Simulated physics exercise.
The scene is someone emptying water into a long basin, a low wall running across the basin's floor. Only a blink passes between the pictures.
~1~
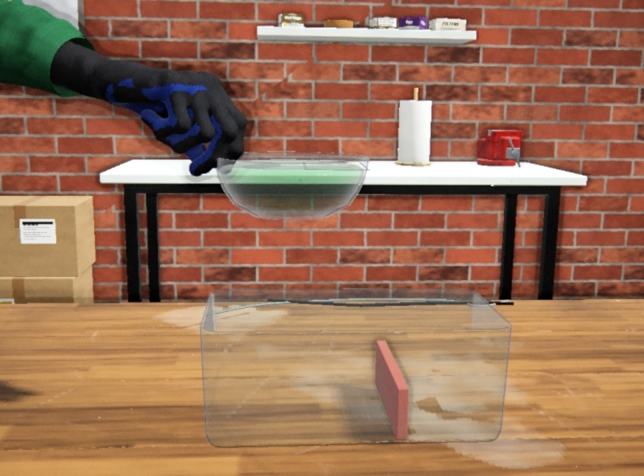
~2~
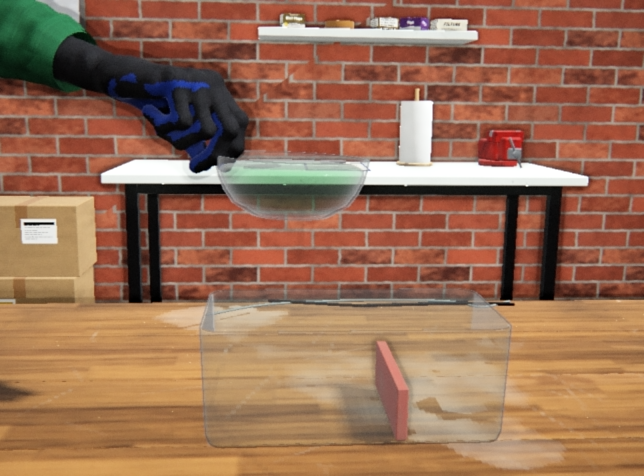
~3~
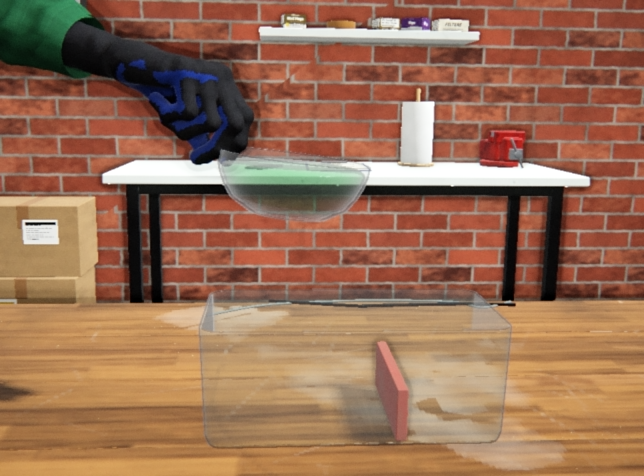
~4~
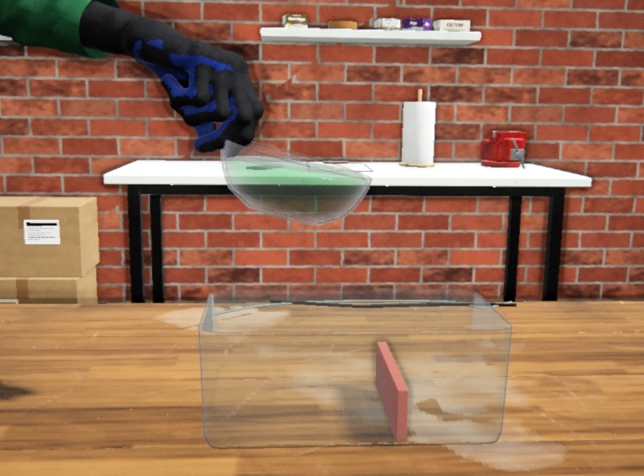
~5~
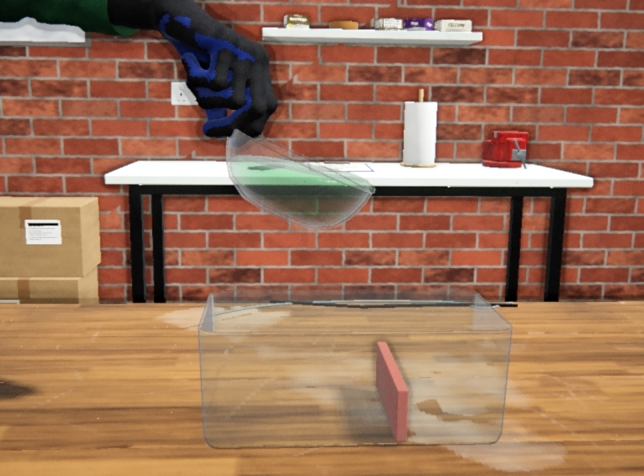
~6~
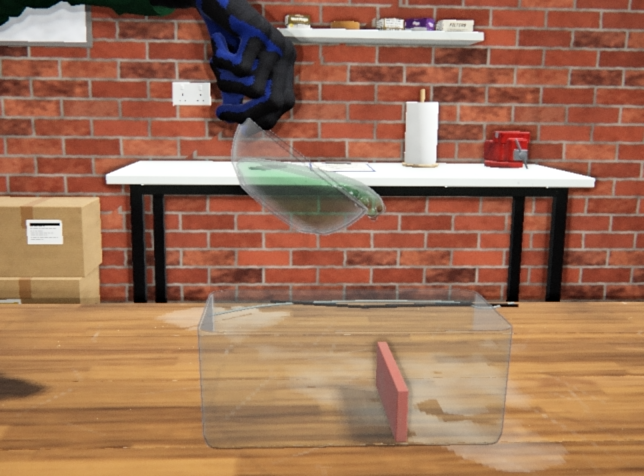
A black-and-blue gloved hand held a clear bowl of green liquid above a see-through basin with a low red wall inside, then tilted it steadily to the right until some liquid slipped over the rim.
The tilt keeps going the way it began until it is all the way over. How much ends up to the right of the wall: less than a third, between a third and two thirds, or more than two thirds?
Once it settles, the part right of the wall is a third to two thirds, I'd say.
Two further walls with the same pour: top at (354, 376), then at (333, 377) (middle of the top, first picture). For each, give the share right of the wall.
It works out to around 75 per cent for the first and around 80 per cent for the second.
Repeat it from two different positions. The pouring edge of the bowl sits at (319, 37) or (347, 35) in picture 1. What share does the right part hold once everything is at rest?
Near 30 in a hundred first, near 50 in a hundred second.
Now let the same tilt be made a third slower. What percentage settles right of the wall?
Roughly 65 in a hundred.
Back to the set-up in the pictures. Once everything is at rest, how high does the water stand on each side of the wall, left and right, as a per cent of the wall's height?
On the left it's around 20 per cent; on the right, 40 per cent.
A moment on, the bowl is tipped right over and 1 per cent is still to pour, 20 is left of the wall and 60 right of it.
Next, the bowl is tipped right over and 0 per cent is still to pour, 35 is left of the wall and 45 right of it.
Then the bowl is tipped right over and 0 per cent is still to pour, 45 is left of the wall and 52 right of it.
Later the bowl is tipped right over and 0 per cent is still to pour, 45 is left of the wall and 52 right of it.
In the end 45 per cent lies left of the wall, 52 right of it and 3 outside.
